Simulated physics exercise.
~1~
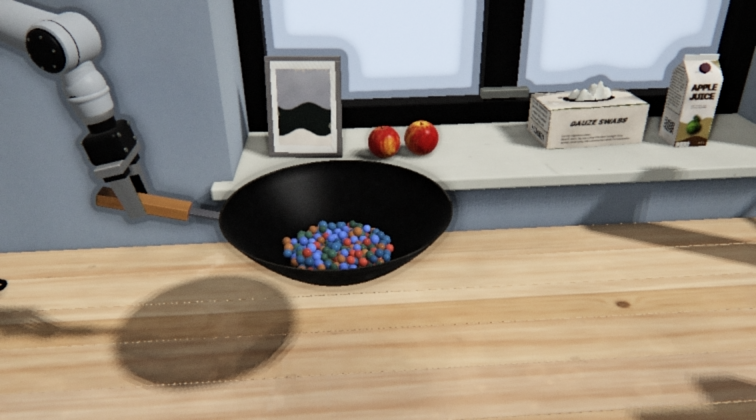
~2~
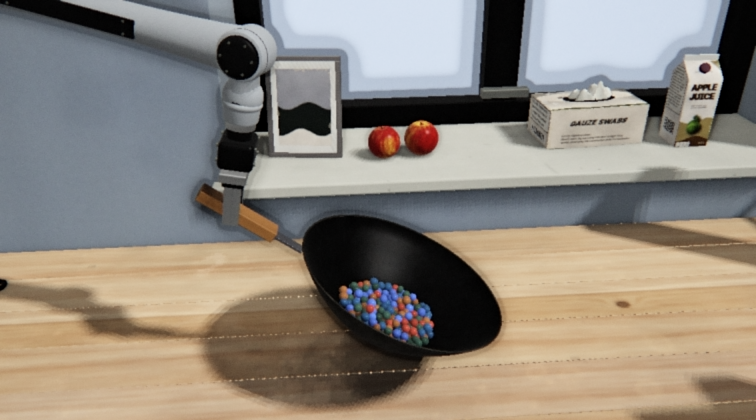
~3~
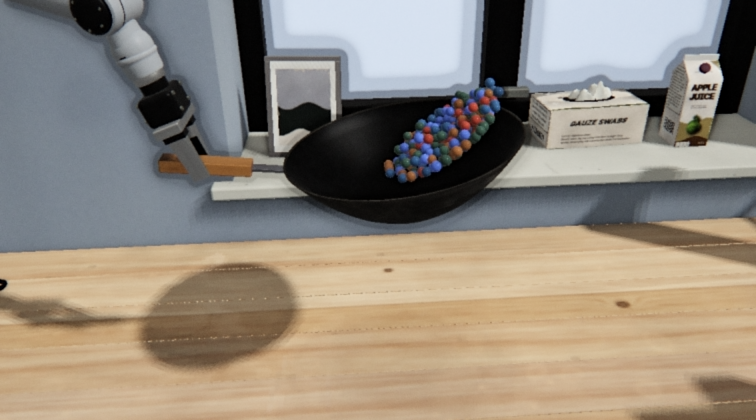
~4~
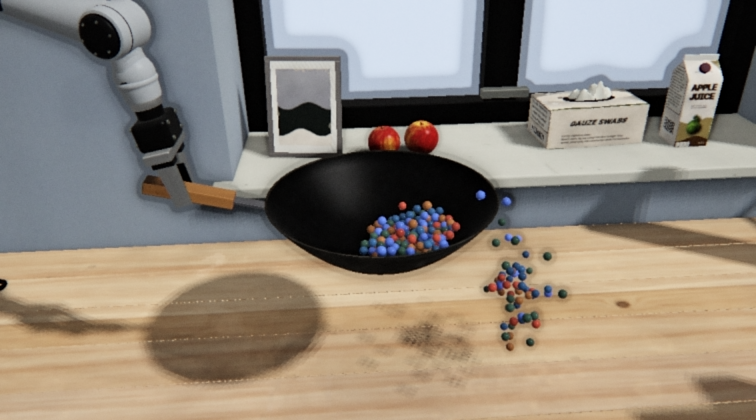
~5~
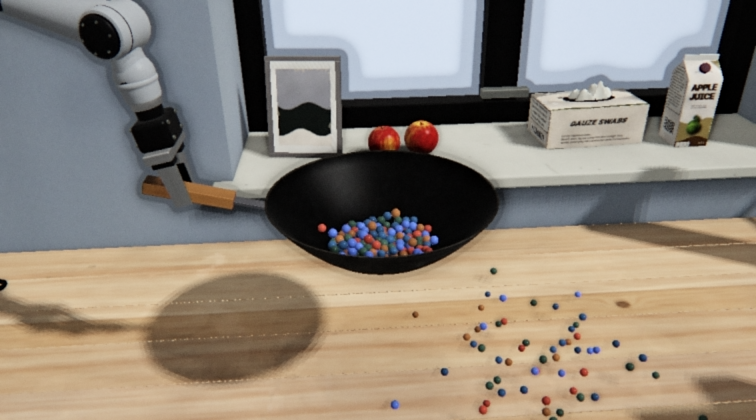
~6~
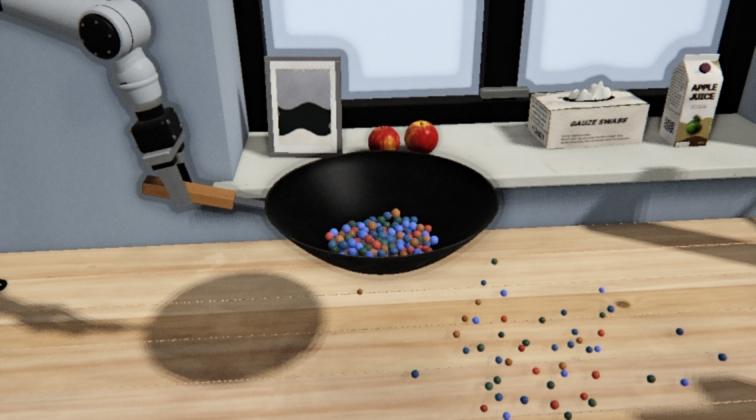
A robot arm swings a wok of colourful balls, spilling some across the wooden table.
